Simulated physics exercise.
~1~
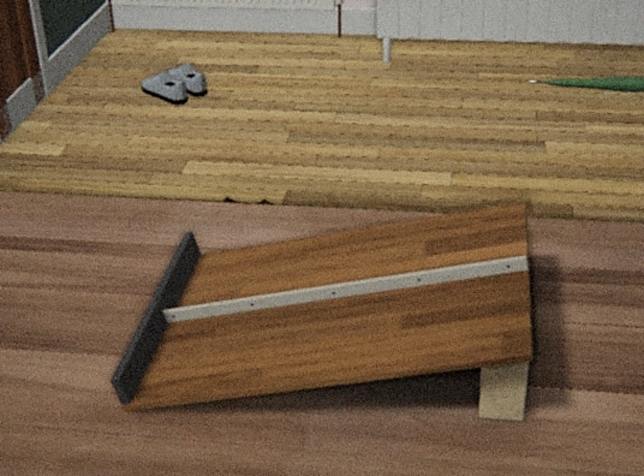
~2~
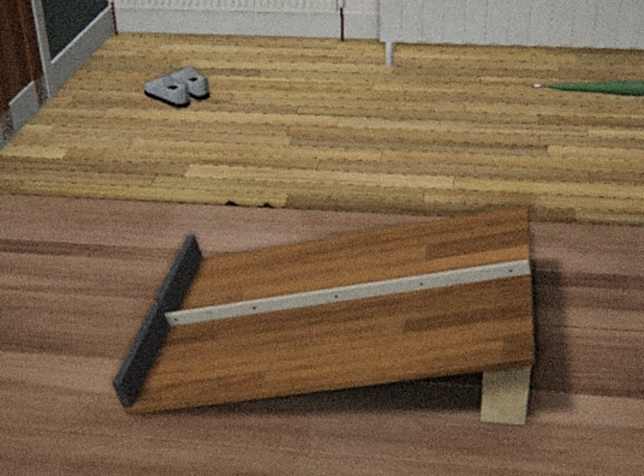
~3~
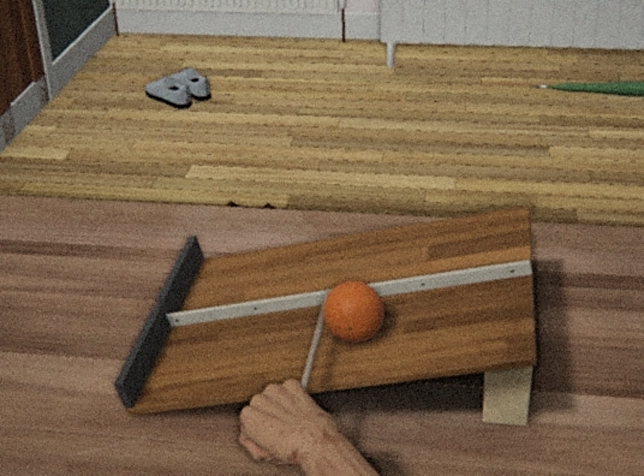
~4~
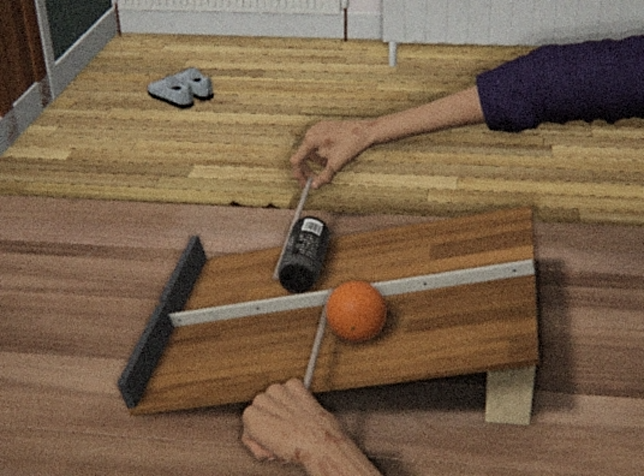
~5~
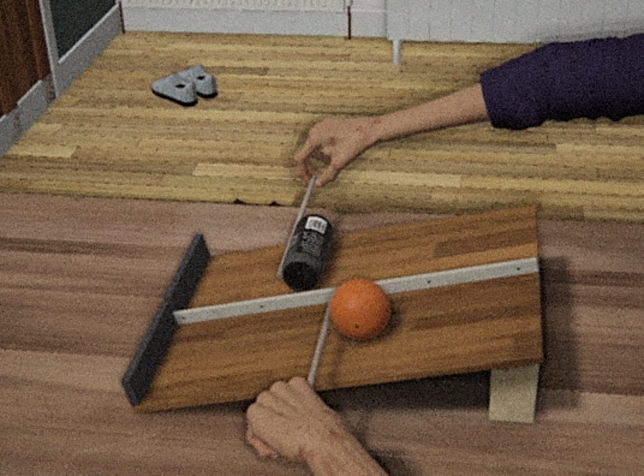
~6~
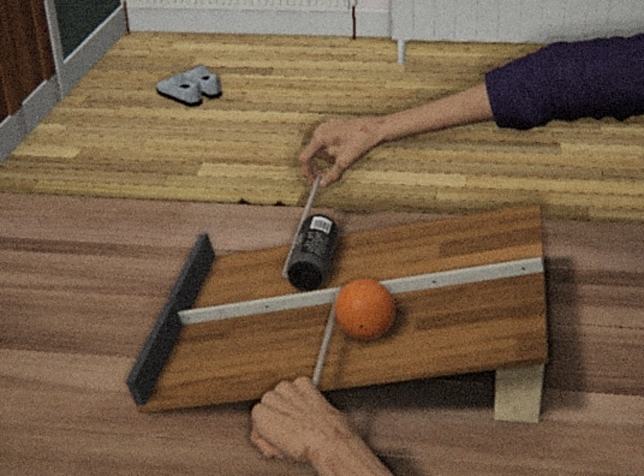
A hand held an orange back with a stick on a sloping wooden board, then another hand from the right held a black can in the other lane, and both stayed still.
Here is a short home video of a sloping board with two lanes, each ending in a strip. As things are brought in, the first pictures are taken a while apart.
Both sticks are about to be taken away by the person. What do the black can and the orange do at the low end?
Black can stays put, orange stays put.
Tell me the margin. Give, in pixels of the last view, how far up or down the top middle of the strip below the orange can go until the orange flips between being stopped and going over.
Move it 12 pixels downward and it flips.
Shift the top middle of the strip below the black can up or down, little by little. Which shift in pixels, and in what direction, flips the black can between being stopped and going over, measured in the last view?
That's a shift of close to 16 pixels downward.
Then, 0.32 s after the last picture, black can rolling on the board near (277, 258); orange rolling on the board near (320, 317).
Then, 0.52 s after the last picture, black can rolling on the board near (212, 267); orange rolling on the board near (235, 329).
At rest, the black can gets caught, near (213, 268); the orange gets caught, near (182, 337).
